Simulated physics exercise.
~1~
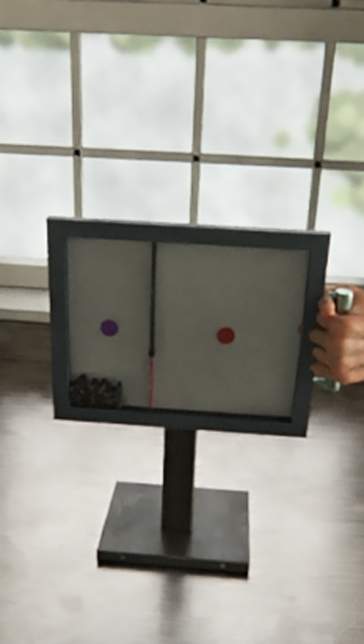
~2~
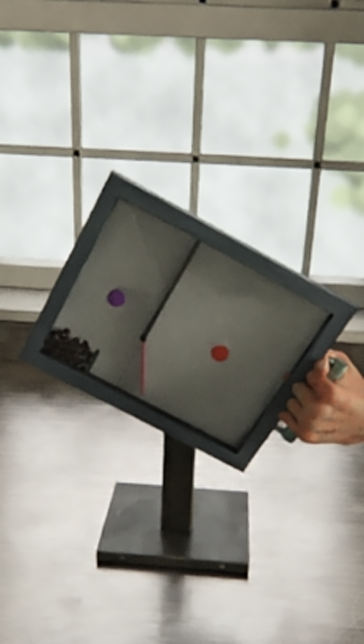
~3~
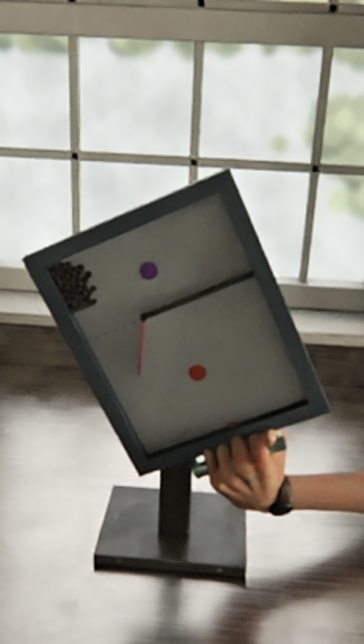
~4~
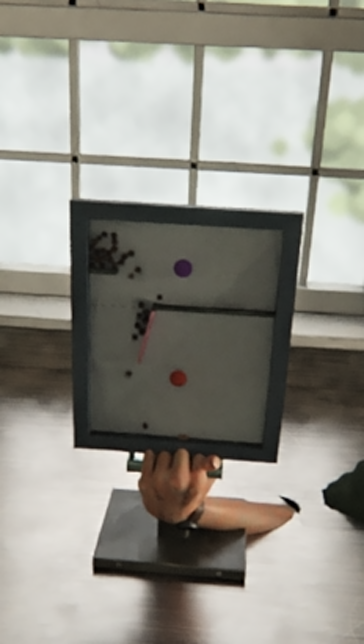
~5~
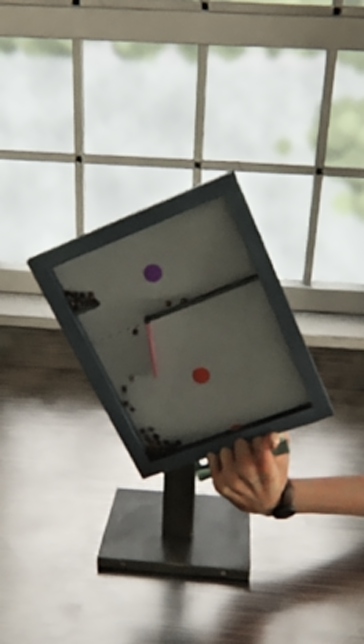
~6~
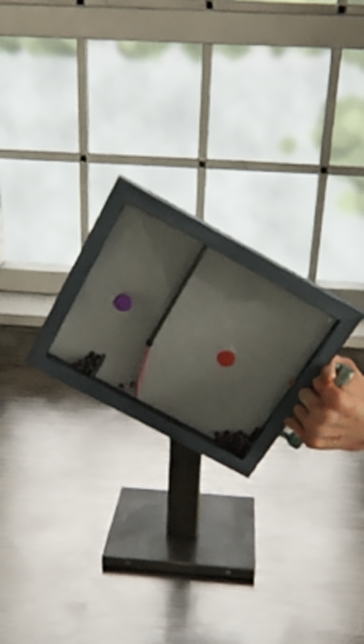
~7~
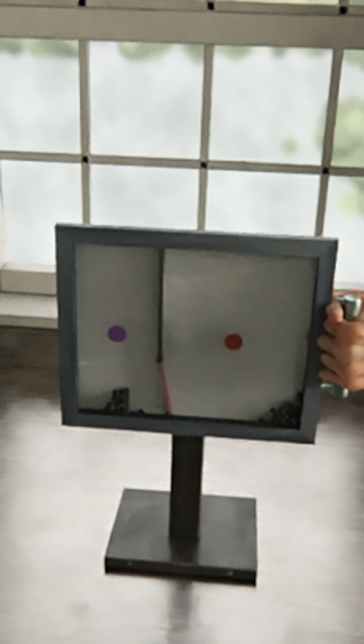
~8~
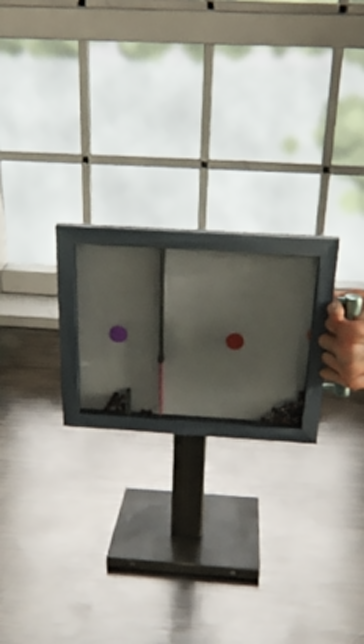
In the video, a hand turns a framed box of dark pellets clockwise on its stand, sending some past a pink flap from the purple-dotted side to the red-dotted side, then turns it back level, leaving piles on both sides and the flap closed.
